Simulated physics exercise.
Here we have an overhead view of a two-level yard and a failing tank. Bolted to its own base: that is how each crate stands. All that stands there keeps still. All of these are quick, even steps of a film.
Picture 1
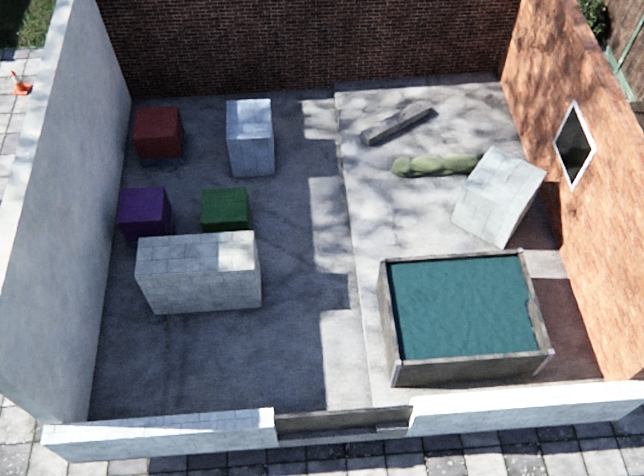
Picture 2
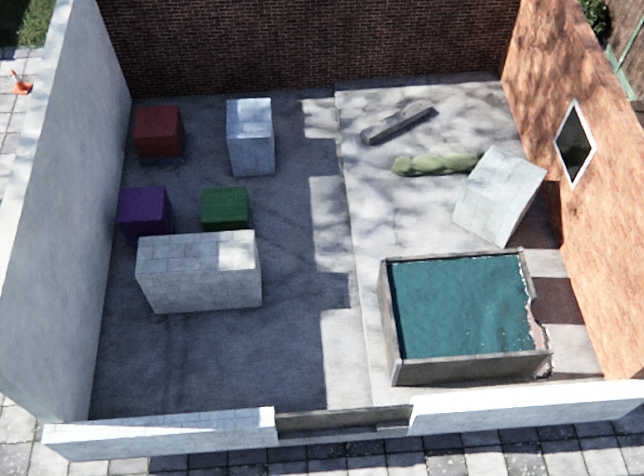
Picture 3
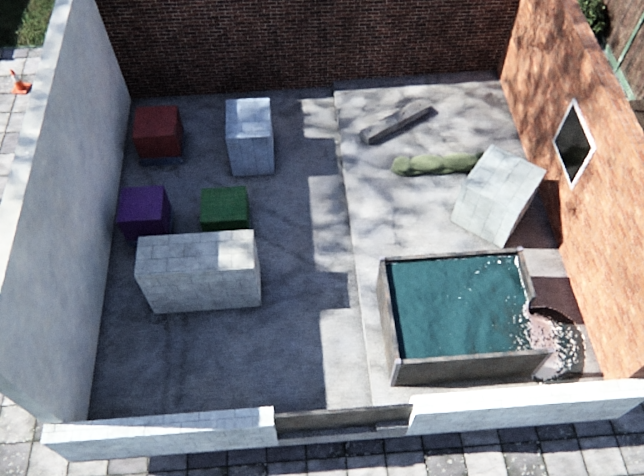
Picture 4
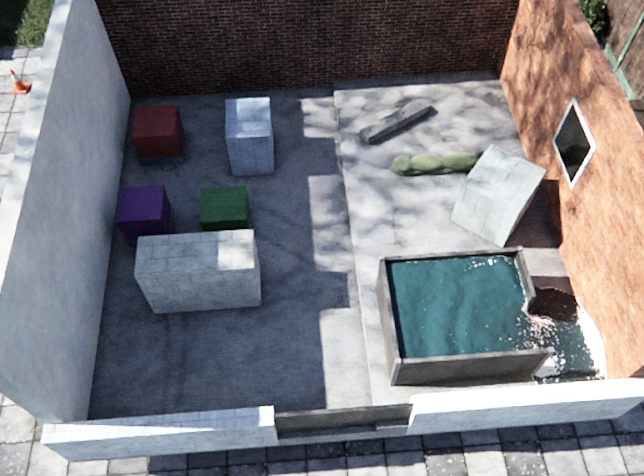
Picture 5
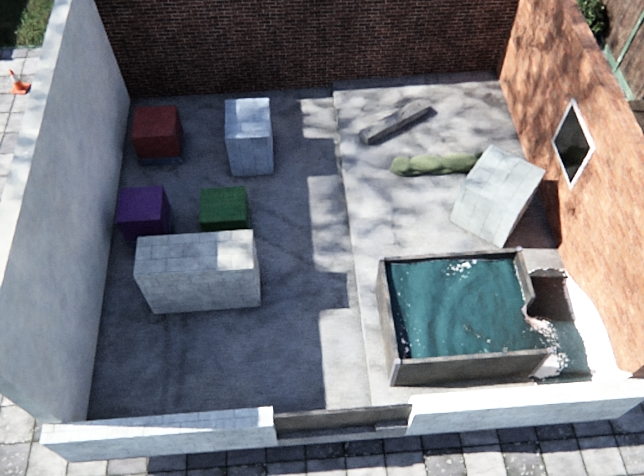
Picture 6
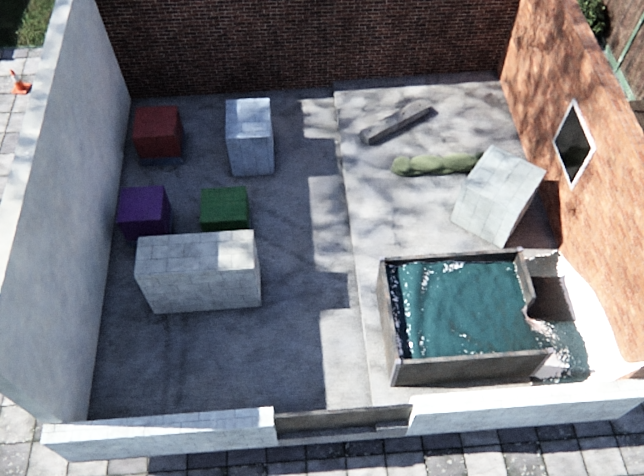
We see a walled yard with colored crates and a tank of teal water, still at first; then the tank's right side breaks open and water pours through the gap, spreading over the floor beside the orange wall.
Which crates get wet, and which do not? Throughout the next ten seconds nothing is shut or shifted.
The red crate is protected; the purple crate is protected; the green crate is exposed.
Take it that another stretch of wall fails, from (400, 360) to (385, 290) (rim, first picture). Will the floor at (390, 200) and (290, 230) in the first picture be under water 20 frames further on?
I'd expect the first point to stay dry and the second point to be reached.
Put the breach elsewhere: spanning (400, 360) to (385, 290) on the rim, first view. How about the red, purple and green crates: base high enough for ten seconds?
Going through them, the red is never reached, the purple gets reached and the green gets reached.
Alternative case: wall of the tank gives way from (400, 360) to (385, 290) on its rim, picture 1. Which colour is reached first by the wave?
I'd go with the green one.
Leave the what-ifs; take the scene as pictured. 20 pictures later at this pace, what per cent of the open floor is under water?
Roughly 45 per cent.
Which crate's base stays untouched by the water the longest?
It would be the red-painted one.
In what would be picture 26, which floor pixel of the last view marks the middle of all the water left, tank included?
Somewhere around (455, 299) in the last view.
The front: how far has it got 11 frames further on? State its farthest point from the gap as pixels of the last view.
I'd say around (505, 107).
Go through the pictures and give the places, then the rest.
The first frame shows the water tank at (462, 307) is whole and still.
In the second frame, water pours out at (529, 339) and has run to (539, 377).
In the third frame, the front is at (573, 330), out from the gap at (527, 340).
In the fourth frame, water pours out at (527, 340) and has run to a hidden place.
In the fifth frame, water pours out at (526, 340) and has run to (566, 276).
In the sixth frame, the front is at (560, 257), out from the gap at (527, 341).
A moment on, water covers 10 % of the floor; the red crate not reached, the purple crate not reached, the green crate not reached.
Next, water covers 20 % of the floor; the red crate not reached, the purple crate not reached, the green crate not reached.
Then, water covers 45 % of the floor; the red crate not reached, the purple crate not reached, the green crate not reached.
Later, water covers 80 % of the floor; the red crate water round its plinth, the purple crate water round its plinth, the green crate water round its plinth.
In the end, water covers 95 % of the floor; the red crate stayed above the water, the purple crate stayed above the water, the green crate was topped.
